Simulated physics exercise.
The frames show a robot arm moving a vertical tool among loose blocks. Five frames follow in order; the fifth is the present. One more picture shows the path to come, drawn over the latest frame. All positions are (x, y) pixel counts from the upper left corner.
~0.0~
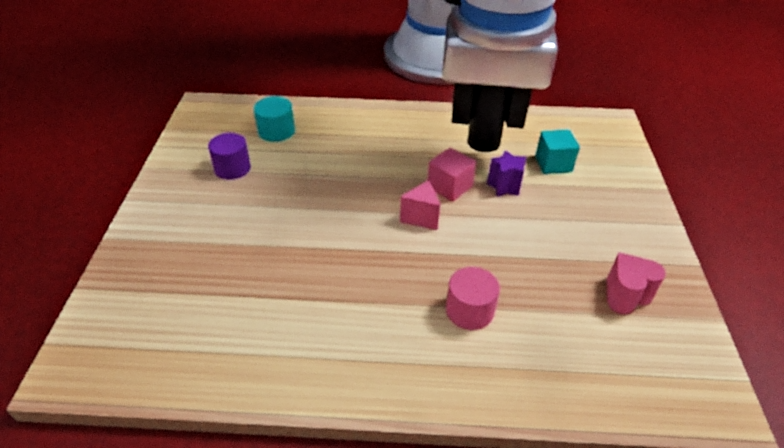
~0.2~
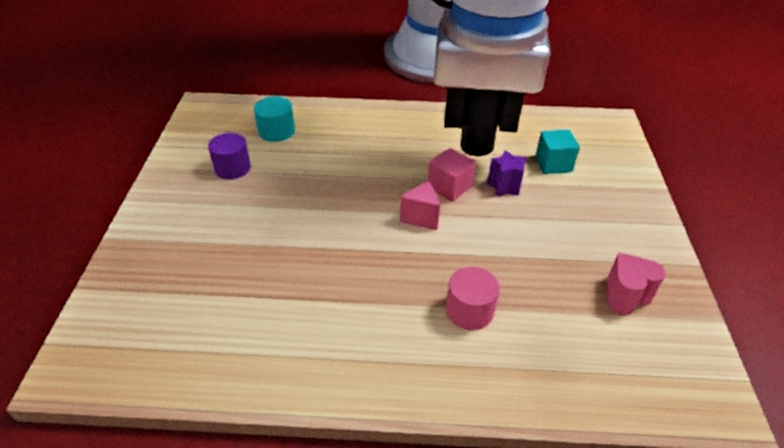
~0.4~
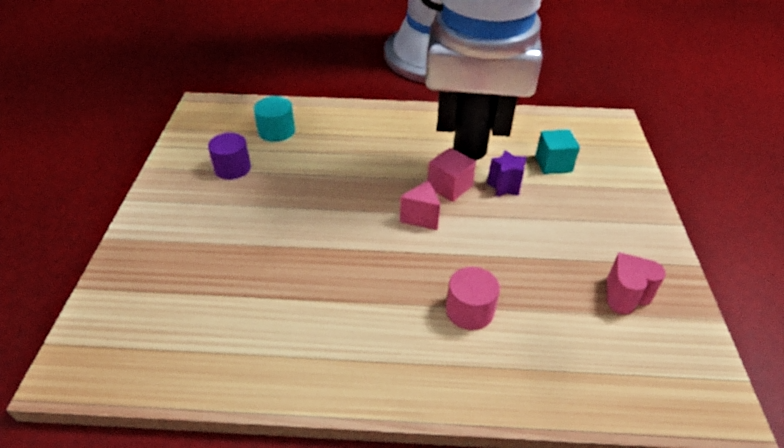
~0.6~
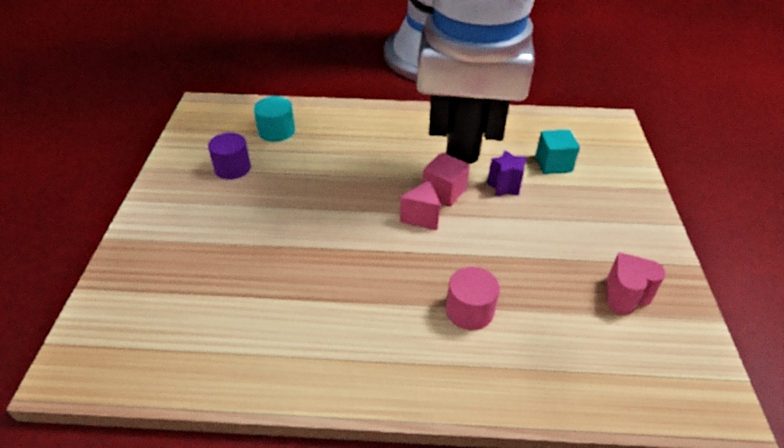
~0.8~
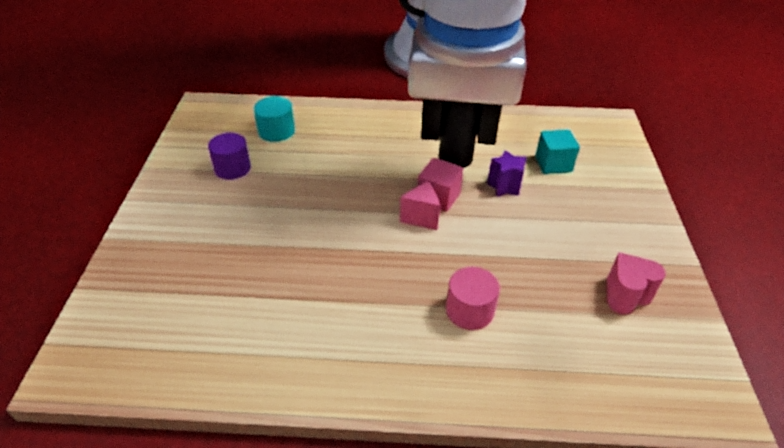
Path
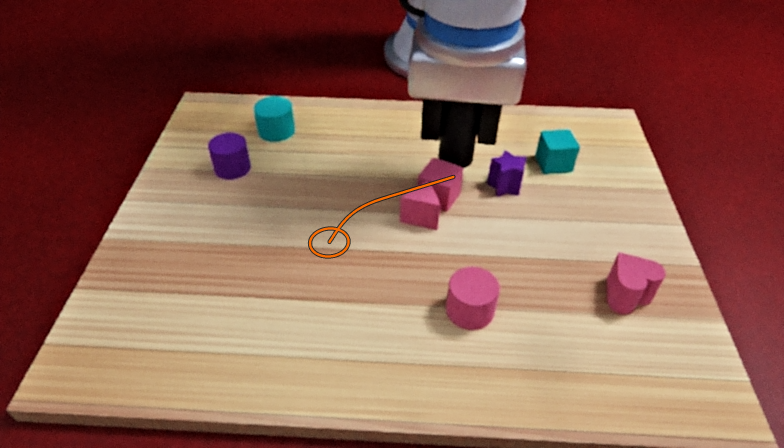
A robot arm with a black vertical tool reaches over the far side of a striped wooden board on a red surface, seen from a fixed, raised view. A pink cube, pink triangle and purple star sit near it, with teal and purple cylinders left, a teal cube right, and a pink cylinder and heart nearer. The tool moves left and slightly nearer, then nudges the pink cube toward the triangle.
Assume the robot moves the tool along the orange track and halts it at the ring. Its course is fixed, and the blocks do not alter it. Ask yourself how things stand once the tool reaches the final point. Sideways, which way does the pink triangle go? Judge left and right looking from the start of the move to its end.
The answer is left.
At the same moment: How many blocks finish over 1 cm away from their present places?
Displaced: Two.
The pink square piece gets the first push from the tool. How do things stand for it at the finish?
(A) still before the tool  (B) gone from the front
My answer is option B.
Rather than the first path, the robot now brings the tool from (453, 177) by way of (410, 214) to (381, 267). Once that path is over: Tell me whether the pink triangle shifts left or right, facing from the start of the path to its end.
Measured against the direction from start to end, the pink triangle shifts toward the left-hand side.
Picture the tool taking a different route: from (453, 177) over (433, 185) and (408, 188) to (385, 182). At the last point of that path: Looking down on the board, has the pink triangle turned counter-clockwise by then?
Going by the path, yes.
The drawn path runs from (453, 177) over (407, 191) and (360, 208) to (329, 242).
The first path, step by step. One third of the way, tool (408, 173); pink triangle (414, 212), turned 70° anticlockwise; pink square piece (402, 190), turned 30° anticlockwise.
Two thirds of the way, tool (359, 190); pink triangle (415, 216), turned 100° anticlockwise; pink square piece (387, 201), turned 65° anticlockwise.
At the end, tool (328, 224); pink triangle (416, 217), turned 100° anticlockwise; pink square piece (384, 202), turned 80° anticlockwise; purple star not moved.
